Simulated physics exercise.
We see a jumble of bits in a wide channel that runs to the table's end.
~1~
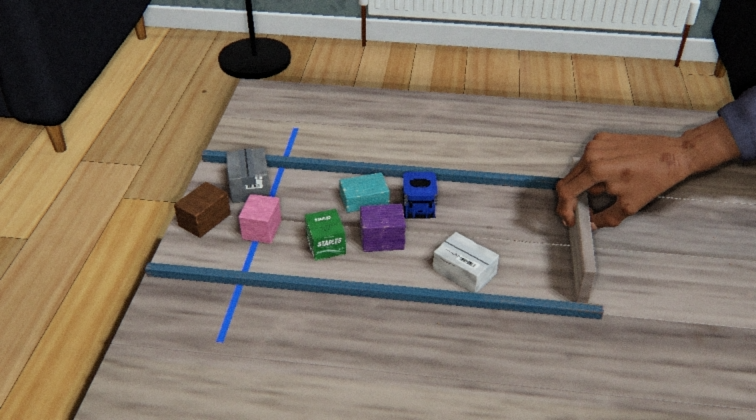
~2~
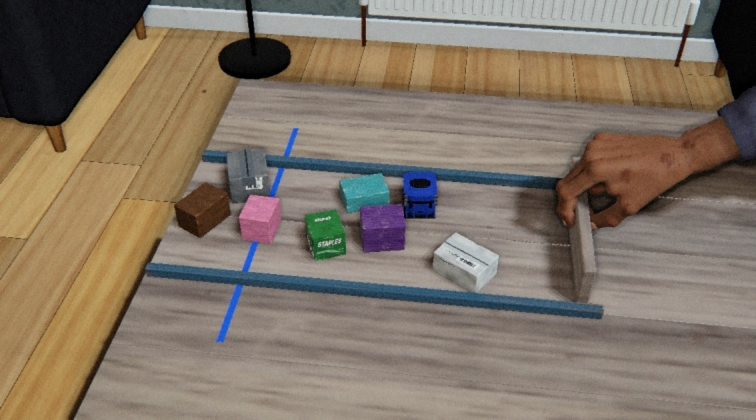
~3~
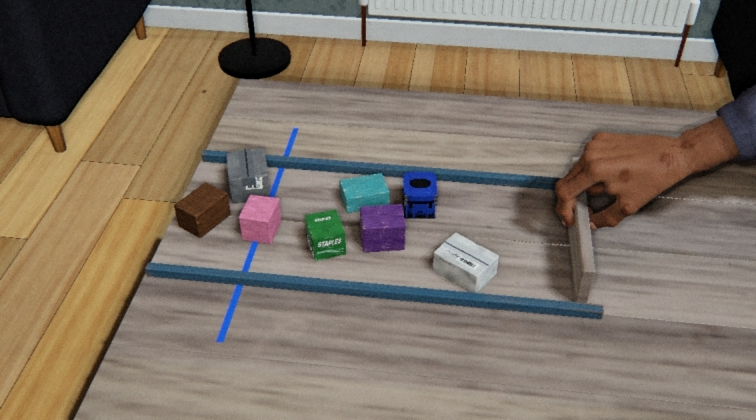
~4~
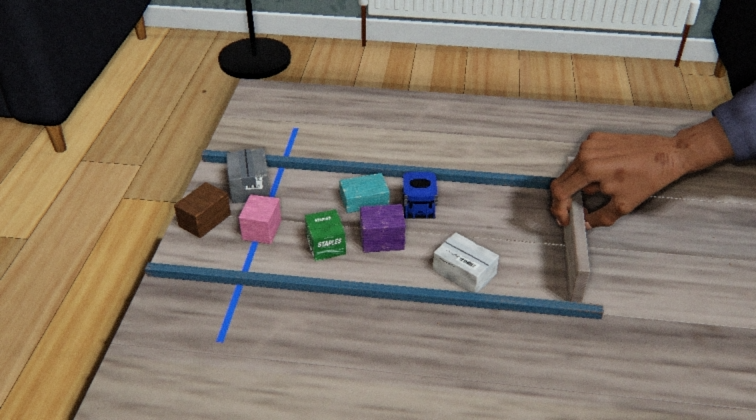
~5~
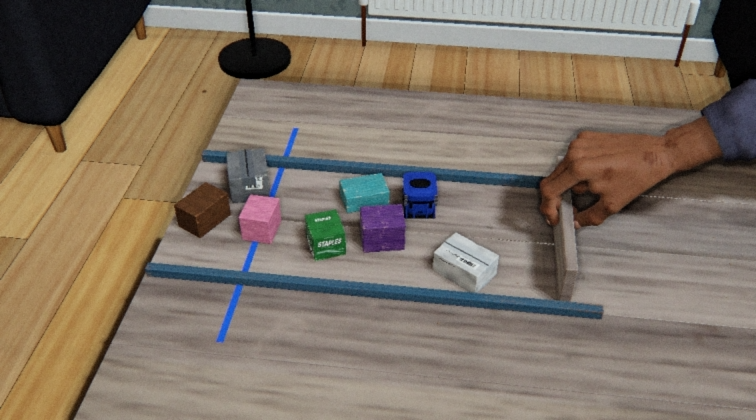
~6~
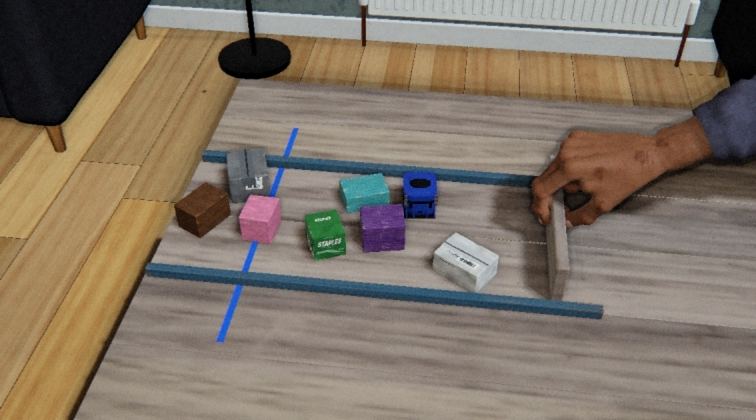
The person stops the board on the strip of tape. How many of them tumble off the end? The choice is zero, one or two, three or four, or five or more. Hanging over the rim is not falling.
In the end the number that fall off is one or two.
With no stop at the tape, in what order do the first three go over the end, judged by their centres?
In order: The brown block, the grey box, the pink block.
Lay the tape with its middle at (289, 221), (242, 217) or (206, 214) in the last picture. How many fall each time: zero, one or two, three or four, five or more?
For each place: Not one; just one or two; five or more.
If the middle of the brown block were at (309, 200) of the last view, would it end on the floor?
From there it does not fall.
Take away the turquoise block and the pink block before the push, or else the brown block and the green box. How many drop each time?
The counts: 0 and 1.
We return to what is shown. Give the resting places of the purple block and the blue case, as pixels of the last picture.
The purple block stops around (241, 211); the blue case around (257, 181).
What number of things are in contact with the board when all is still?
In contact: 3.
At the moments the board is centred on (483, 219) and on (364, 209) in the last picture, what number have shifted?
1 and 5.
A little later, none off yet; brown block at rest near (203, 210); grey box at rest near (248, 176); pink block at rest near (261, 219).
When it is over, the number that fall off is one or two; down, grey box and brown block.
